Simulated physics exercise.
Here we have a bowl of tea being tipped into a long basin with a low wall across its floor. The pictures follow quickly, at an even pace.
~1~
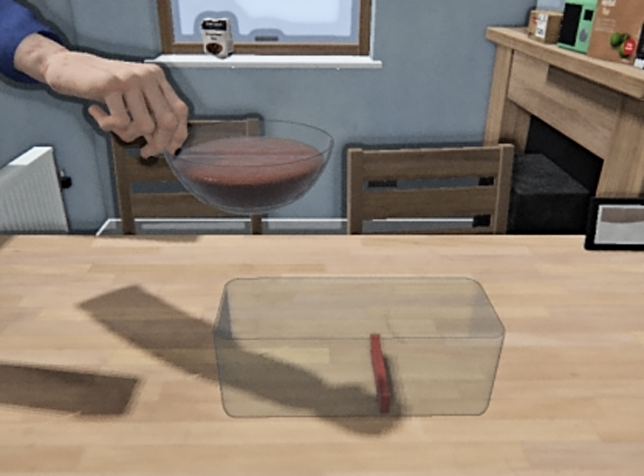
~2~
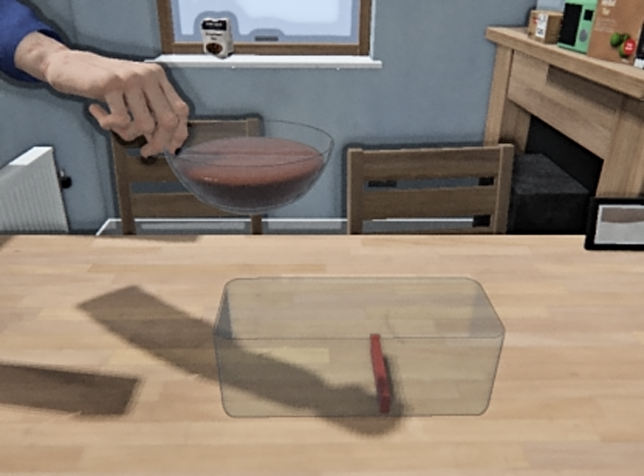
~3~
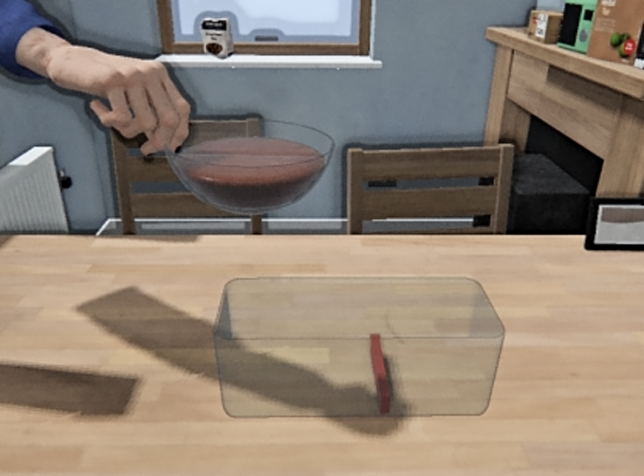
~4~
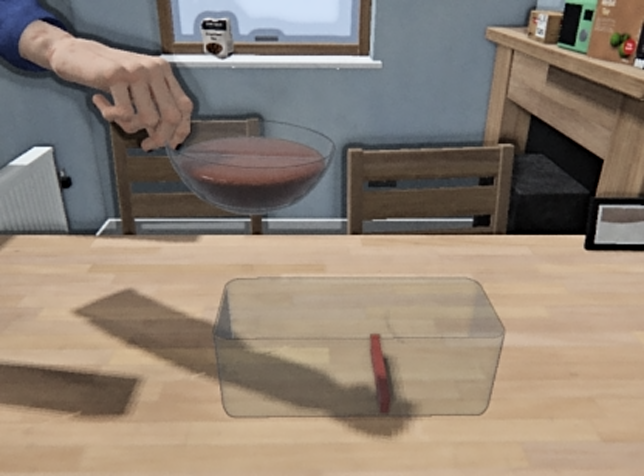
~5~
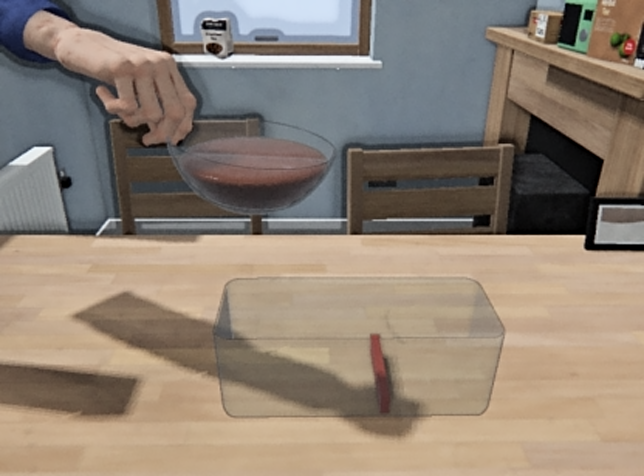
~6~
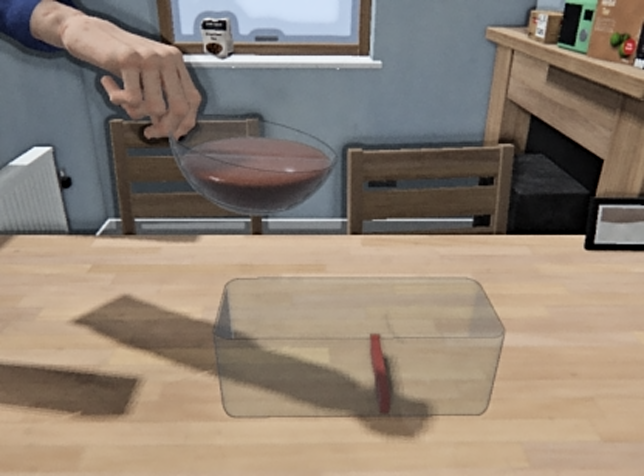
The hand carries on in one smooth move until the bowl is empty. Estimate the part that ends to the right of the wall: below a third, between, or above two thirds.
In the end between a third and two thirds is right of the wall.
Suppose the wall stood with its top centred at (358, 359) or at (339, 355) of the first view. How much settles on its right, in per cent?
The first gives 70 %, the second 85 %.
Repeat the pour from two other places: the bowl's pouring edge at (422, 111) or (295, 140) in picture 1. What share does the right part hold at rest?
First some 55, then 20 per cent.
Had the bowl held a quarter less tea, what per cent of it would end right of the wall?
Close to 45 per cent.
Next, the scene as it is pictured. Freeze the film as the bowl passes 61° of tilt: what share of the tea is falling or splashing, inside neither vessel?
Some 40 per cent.
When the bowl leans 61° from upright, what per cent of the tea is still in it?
Near 40 %.
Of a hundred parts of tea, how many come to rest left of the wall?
Some 50 per cent.
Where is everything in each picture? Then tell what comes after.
It leans 0°; its right rim is at (333, 143); the tea meets the walls at (176, 156) and (326, 156); the long basin's rim runs from (220, 308) to (491, 307); the wall's top is at (380, 364), in the first picture.
It leans 0°; its right rim is at (333, 143); the tea meets the walls at (176, 155) and (326, 156), in the second picture.
It leans 2°; its right rim is at (334, 145); the tea meets the walls at (177, 154) and (326, 157), in the third picture.
It leans 4°; its right rim is at (335, 149); the tea meets the walls at (178, 153) and (327, 158), in the fourth picture.
It leans 7°; its right rim is at (336, 153); the tea meets the walls at (180, 153) and (330, 159), in the fifth picture.
It leans 11°; its right rim is at (337, 159); the tea meets the walls at (183, 154) and (333, 159), in the sixth picture.
A moment on, the bowl is tipped part way and 39 per cent is still to pour, 5 is left of the wall and 17 right of it.
Next, the bowl is tipped on its side and 0 per cent is still to pour, 39 is left of the wall and 55 right of it.
Then the bowl is tipped right over and 0 per cent is still to pour, 48 is left of the wall and 50 right of it.
Later the bowl is tipped right over and 0 per cent is still to pour, 48 is left of the wall and 50 right of it.
In the end 48 per cent lies left of the wall, 50 right of it and 1 outside.
